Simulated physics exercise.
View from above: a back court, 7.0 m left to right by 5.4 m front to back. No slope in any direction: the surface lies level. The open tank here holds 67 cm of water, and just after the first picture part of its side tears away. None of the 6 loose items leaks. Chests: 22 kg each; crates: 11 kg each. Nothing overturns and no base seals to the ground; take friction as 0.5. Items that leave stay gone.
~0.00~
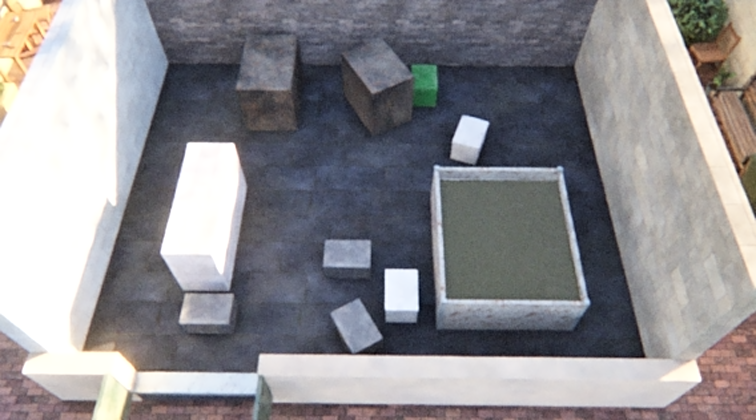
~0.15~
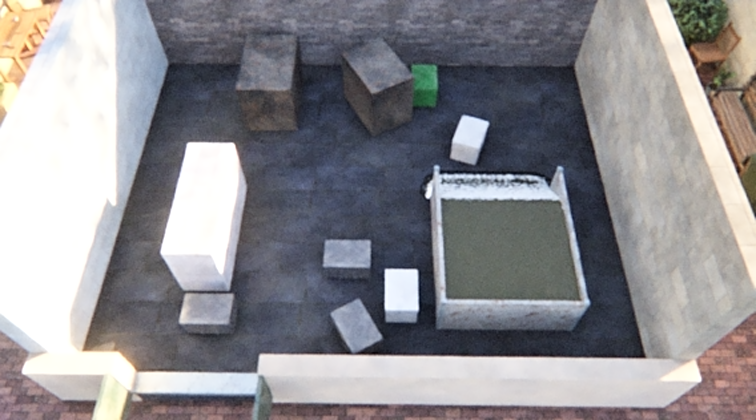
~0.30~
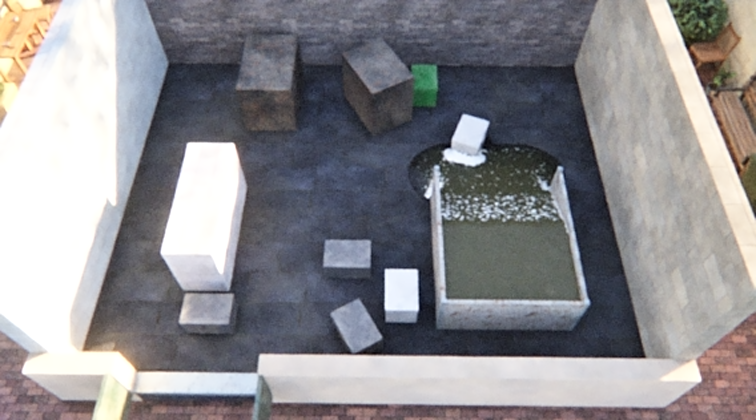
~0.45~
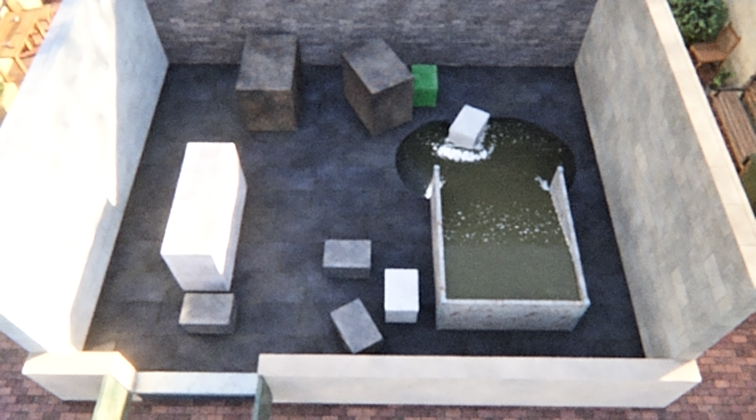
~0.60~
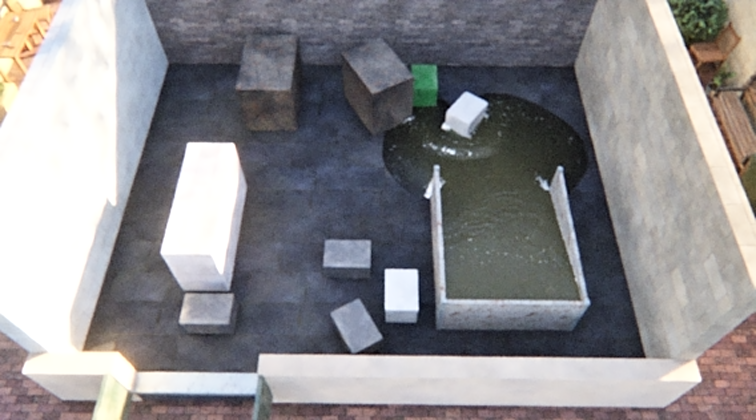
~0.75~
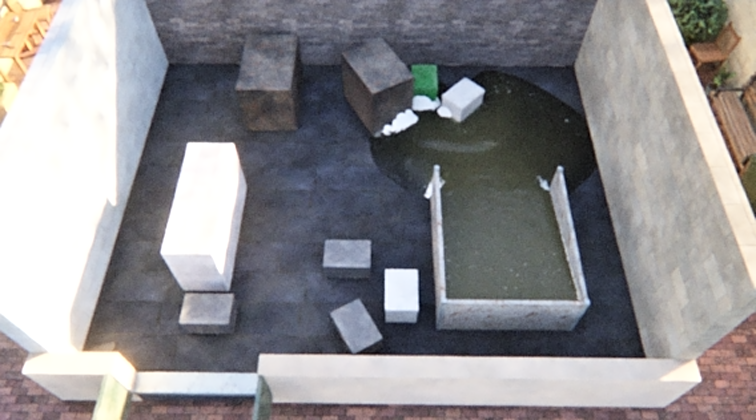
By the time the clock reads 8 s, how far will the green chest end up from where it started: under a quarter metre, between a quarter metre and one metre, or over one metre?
It is set to wind up a moderate distance off.
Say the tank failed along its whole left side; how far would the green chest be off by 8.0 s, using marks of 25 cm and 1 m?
The answer: The green chest stays more or less still.
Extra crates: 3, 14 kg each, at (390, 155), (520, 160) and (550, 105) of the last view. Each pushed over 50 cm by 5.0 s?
Going through them in the order asked, they come out clear of the mark, clear of the mark and clear of the mark.
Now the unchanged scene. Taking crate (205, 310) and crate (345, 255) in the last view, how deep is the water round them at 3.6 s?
Depth approx. 0 cm / 0 cm.
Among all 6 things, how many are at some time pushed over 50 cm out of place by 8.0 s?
Count: 4.
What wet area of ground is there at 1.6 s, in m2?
That flooded area is roughly 13 m2.
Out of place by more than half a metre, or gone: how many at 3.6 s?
2 in all.
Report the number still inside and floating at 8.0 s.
The count is 2.
After 1.6 s the green chest is near (407, 55), 0.5 m from its start, afloat; 0 of 6 are out; 2 afloat.
After 3.6 s the green chest is near (398, 55), 0.6 m from its start, afloat; 0 of 6 are out; 2 afloat.
After 5.6 s the green chest is near (398, 59), 0.6 m from its start, aground; 0 of 6 are out; 1 afloat.
After 8.0 s the green chest is near (398, 59), 0.6 m from its start, aground; 0 of 6 are out; 2 afloat.
